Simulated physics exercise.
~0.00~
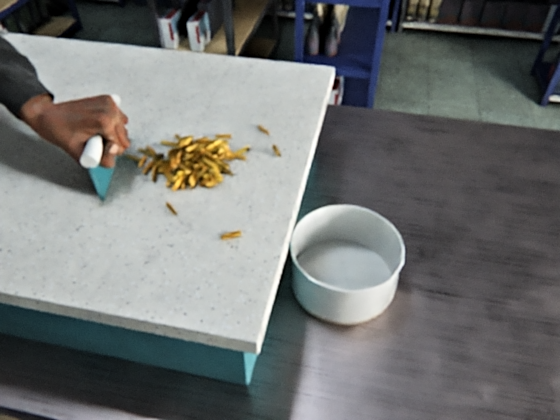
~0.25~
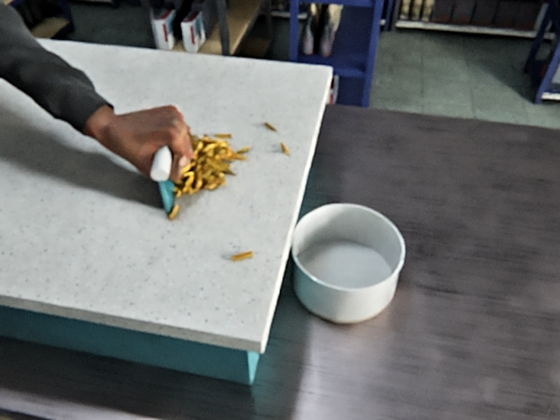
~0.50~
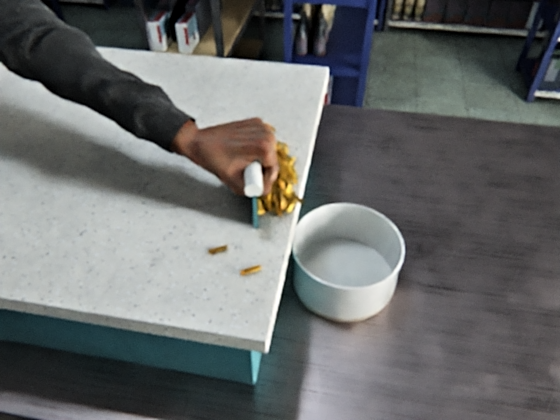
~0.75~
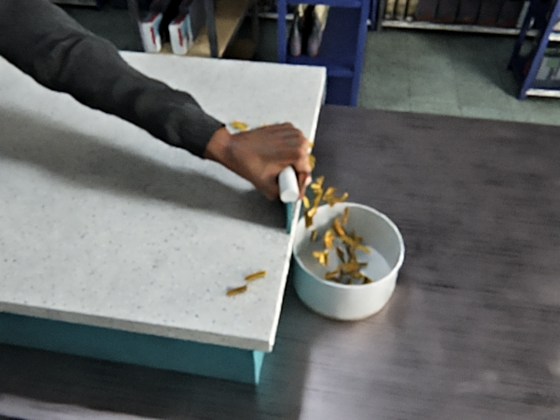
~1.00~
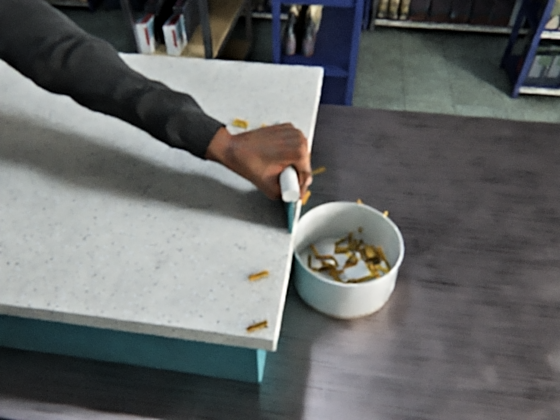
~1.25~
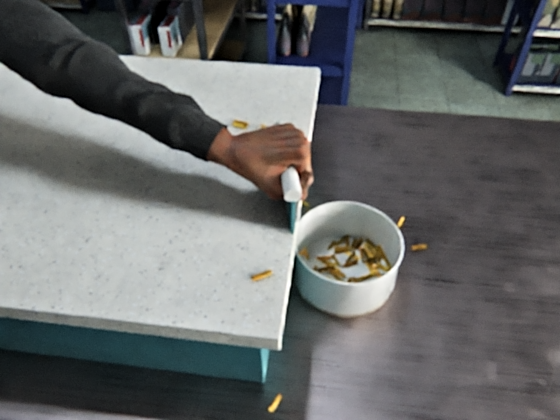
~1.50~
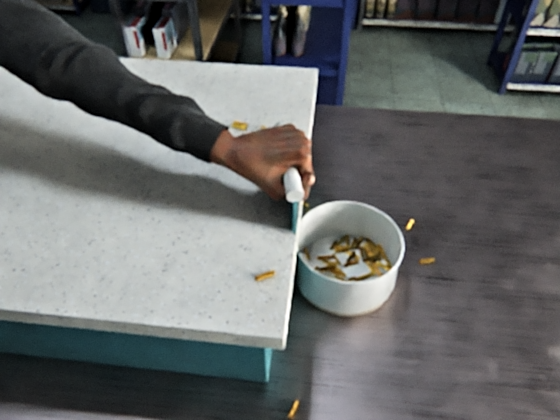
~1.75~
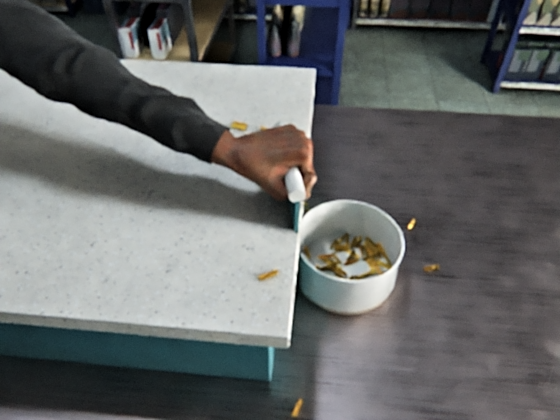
A hand with a scraper pushing dry pasta pieces off a pale tabletop into a white pot, some scattering outside and some remaining.
